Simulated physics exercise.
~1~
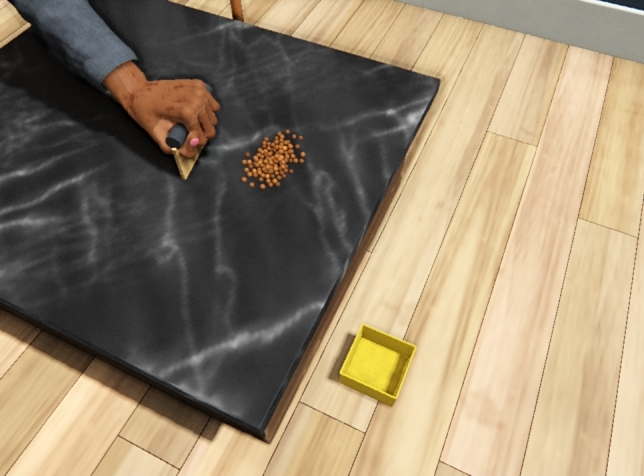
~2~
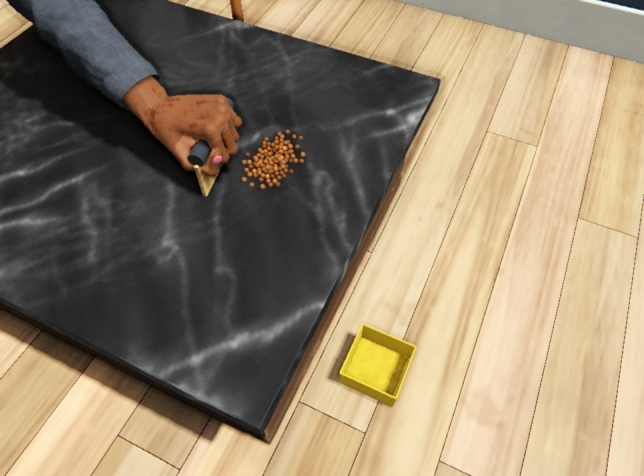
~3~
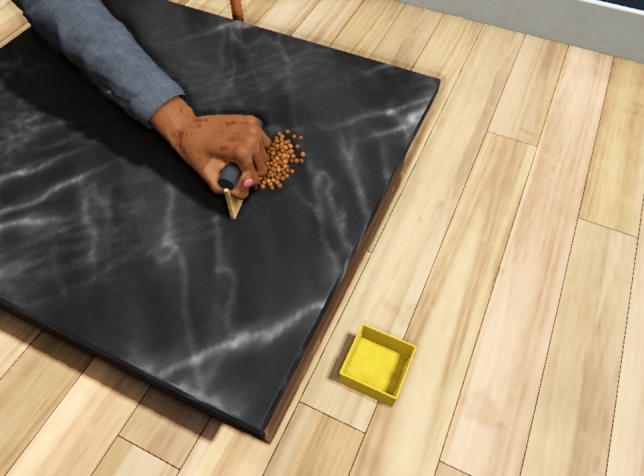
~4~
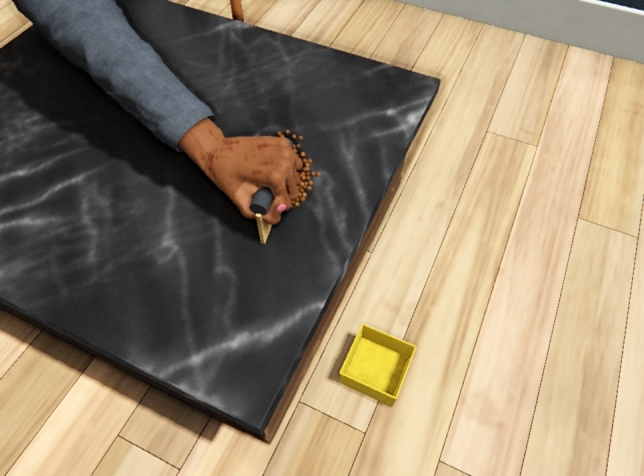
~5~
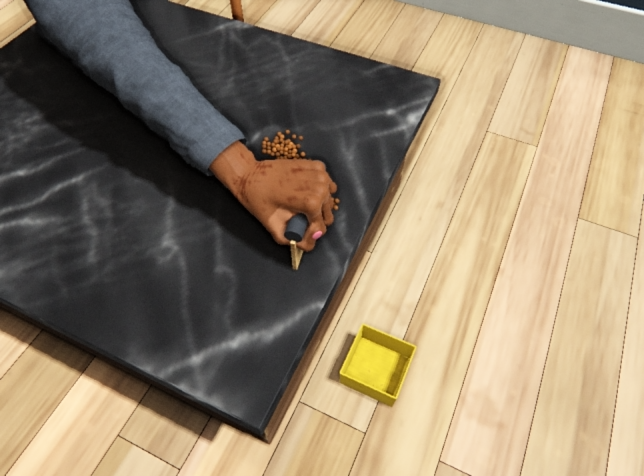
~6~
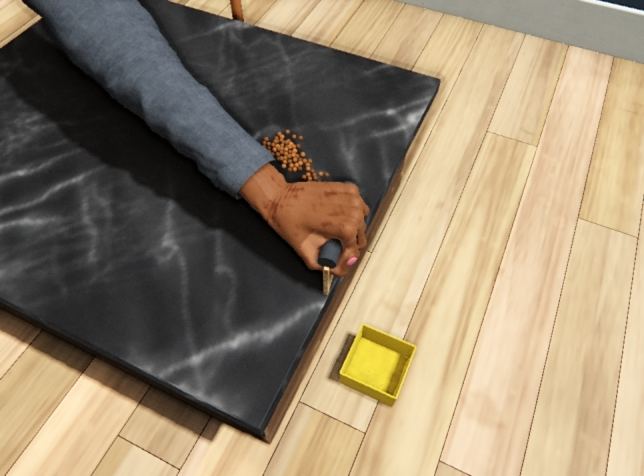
A hand gripping a small scraper slid it down and to the right across a black marble-patterned tabletop, brushing past a heap of little brown balls and spreading some toward the edge, while the yellow tin on the floor below stayed empty.
